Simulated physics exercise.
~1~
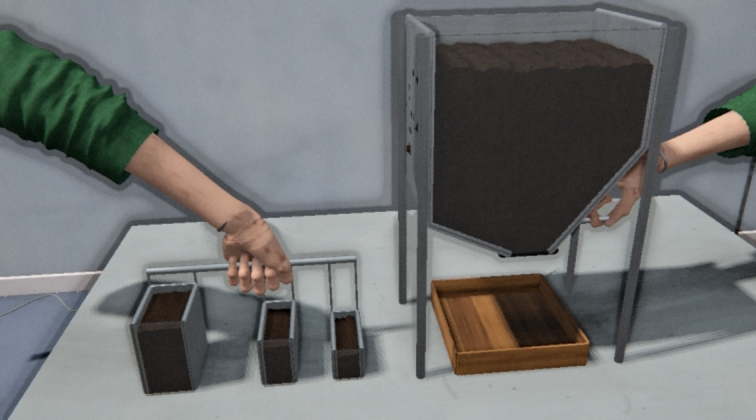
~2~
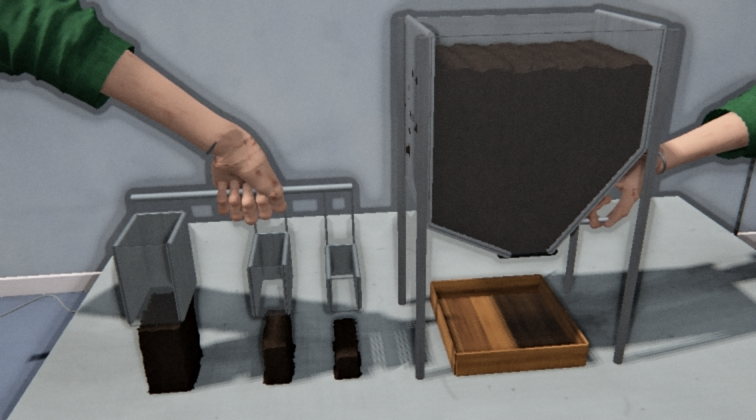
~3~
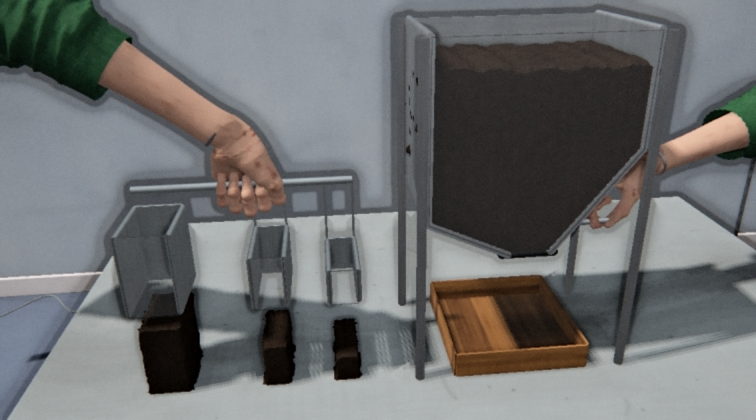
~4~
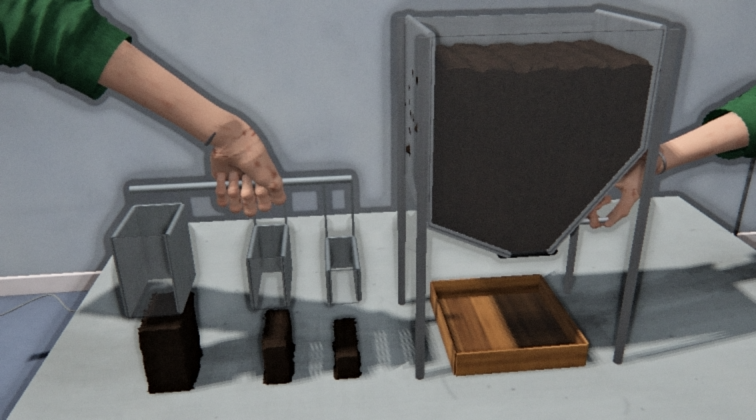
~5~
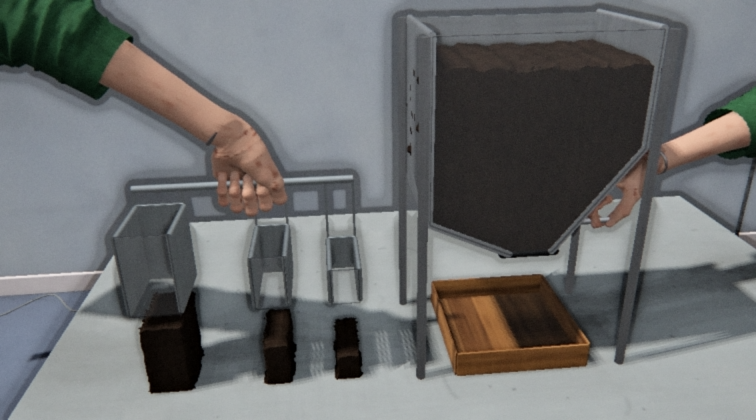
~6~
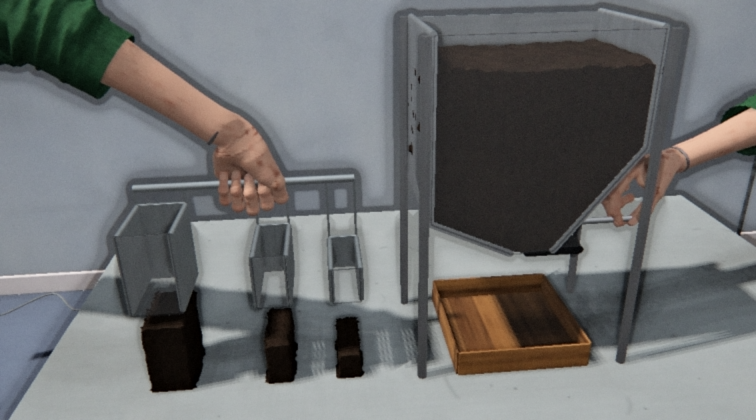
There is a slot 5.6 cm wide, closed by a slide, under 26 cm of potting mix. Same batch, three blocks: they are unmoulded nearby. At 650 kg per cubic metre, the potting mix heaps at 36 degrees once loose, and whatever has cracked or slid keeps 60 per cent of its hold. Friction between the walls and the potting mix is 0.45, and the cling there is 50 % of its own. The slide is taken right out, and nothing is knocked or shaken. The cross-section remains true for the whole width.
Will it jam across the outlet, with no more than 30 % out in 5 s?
Yes, it jams.
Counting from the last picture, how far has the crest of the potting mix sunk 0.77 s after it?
Around 0.0 centimetres, give or take.
Then, 0.35 s after the last picture, 0 % has run out.
Then, 0.77 s after the last picture, 0 % has run out.
Then, 1.18 s after the last picture, 0 % has run out.
Then, 1.60 s after the last picture, 0 % has run out.
Then, 4.90 s after the last picture, at the end, 0 % has run out.
